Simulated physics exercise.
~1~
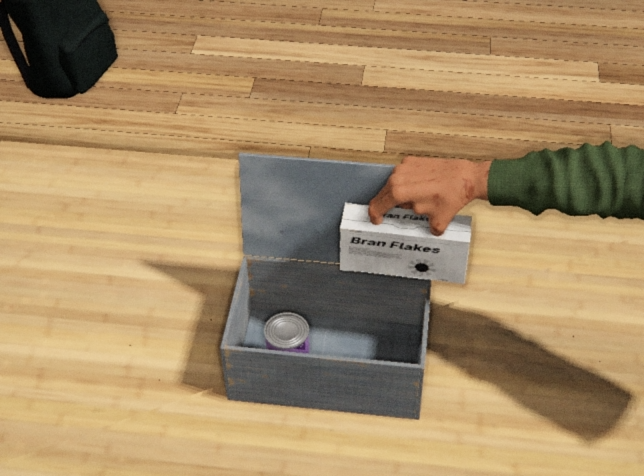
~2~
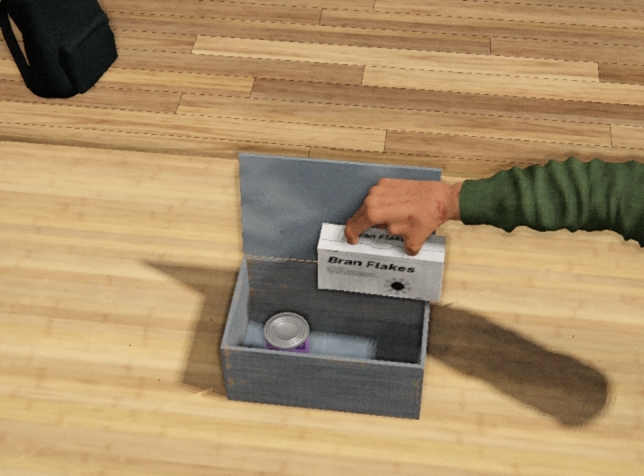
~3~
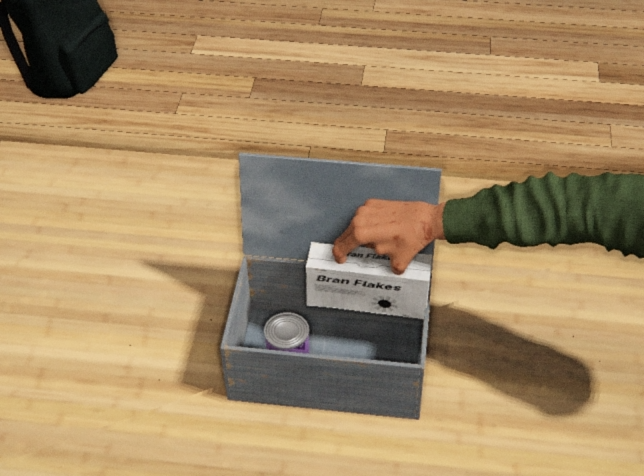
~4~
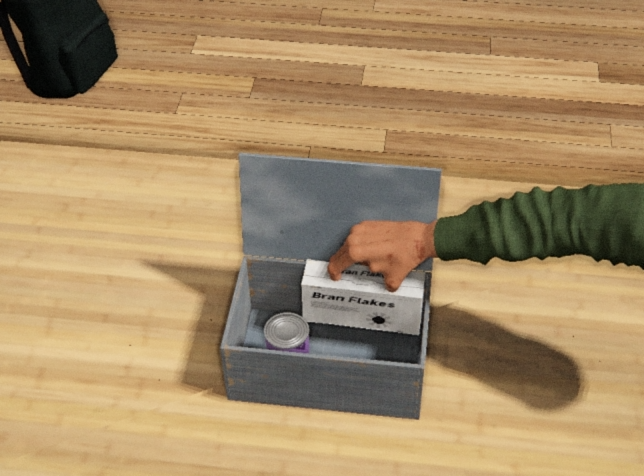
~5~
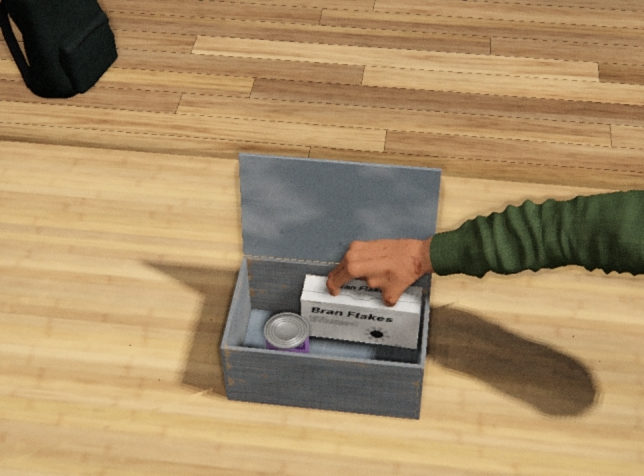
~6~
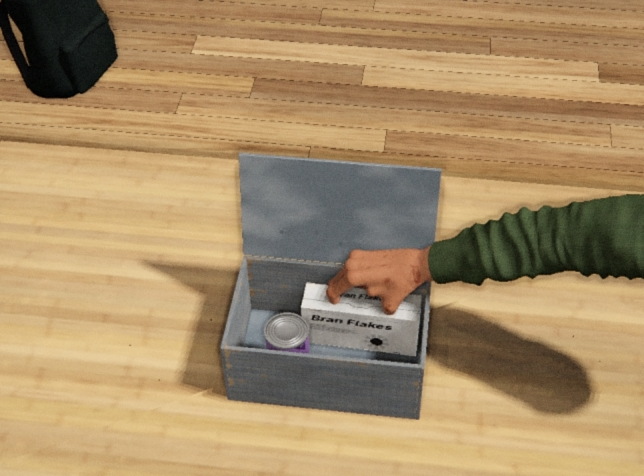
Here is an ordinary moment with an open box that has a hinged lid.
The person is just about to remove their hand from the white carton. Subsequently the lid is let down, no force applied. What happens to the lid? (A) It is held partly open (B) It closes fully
It closes fully (B).
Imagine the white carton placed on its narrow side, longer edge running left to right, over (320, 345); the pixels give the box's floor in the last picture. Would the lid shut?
Then the box lid comes to rest down.
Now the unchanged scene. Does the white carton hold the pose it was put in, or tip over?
Well, the white carton stays just as set.
Then, 1.40 s later than the last frame, lid 72° above the rim.
Then, 2.00 s later than the last frame, lid 31° above the rim.
When it is over, lid shut; both as before. End places, in pixels of the last picture, white carton near (361, 320).
